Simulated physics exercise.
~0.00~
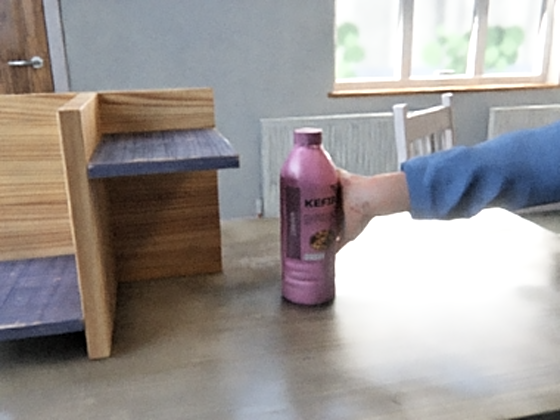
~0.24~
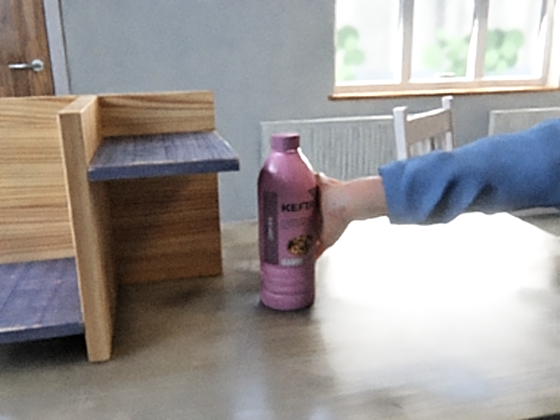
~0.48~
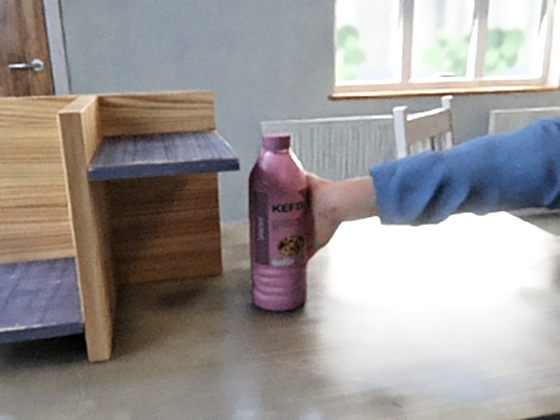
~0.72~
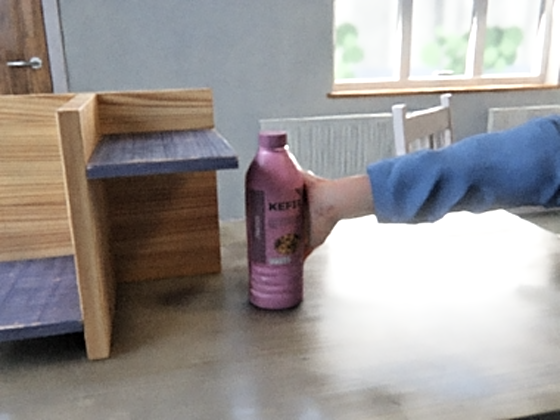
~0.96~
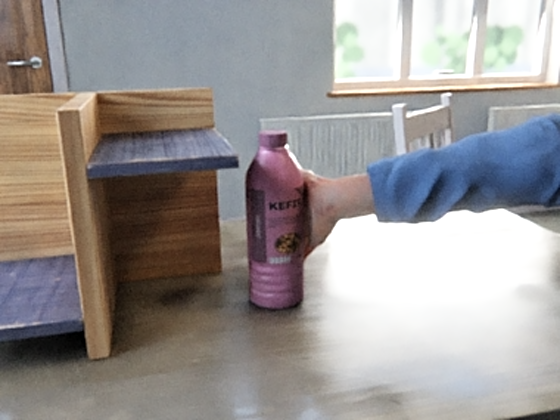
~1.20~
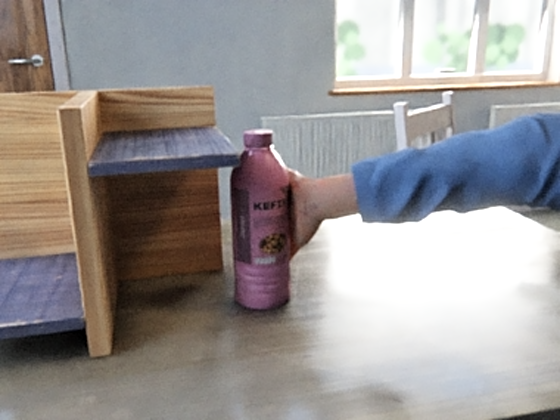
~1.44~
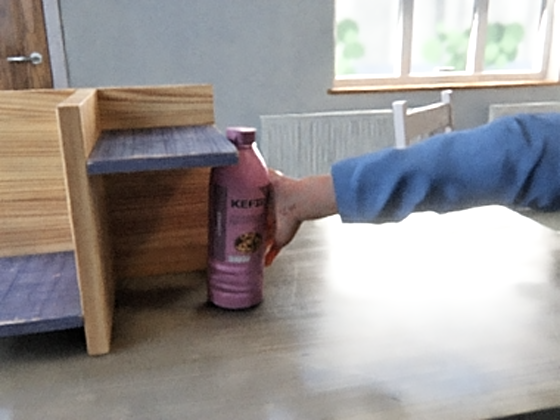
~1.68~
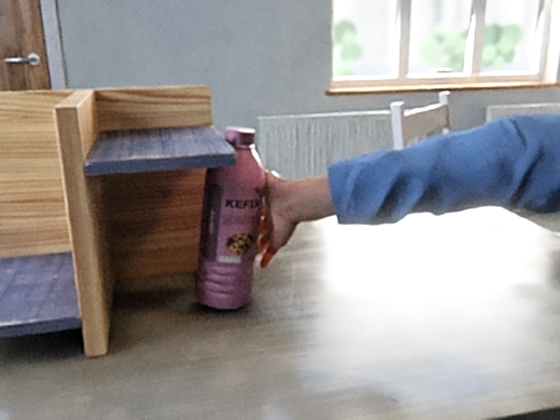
In a grey-walled room with a bright window at the back, a slightly swaying camera looks across a dark tabletop. A wooden shelf unit with dark purplish ledges stands on the left, and a pink bottle stands upright near the middle, held from the right by a hand in a blue sleeve. The hand pushes the bottle left across the table, pauses briefly, then slides it on towards the opening under the upper ledge. The bottle's top meets the ledge's edge, being too tall to pass beneath. It ends leaning slightly, stopped at the shelf, with the hand still beside it.
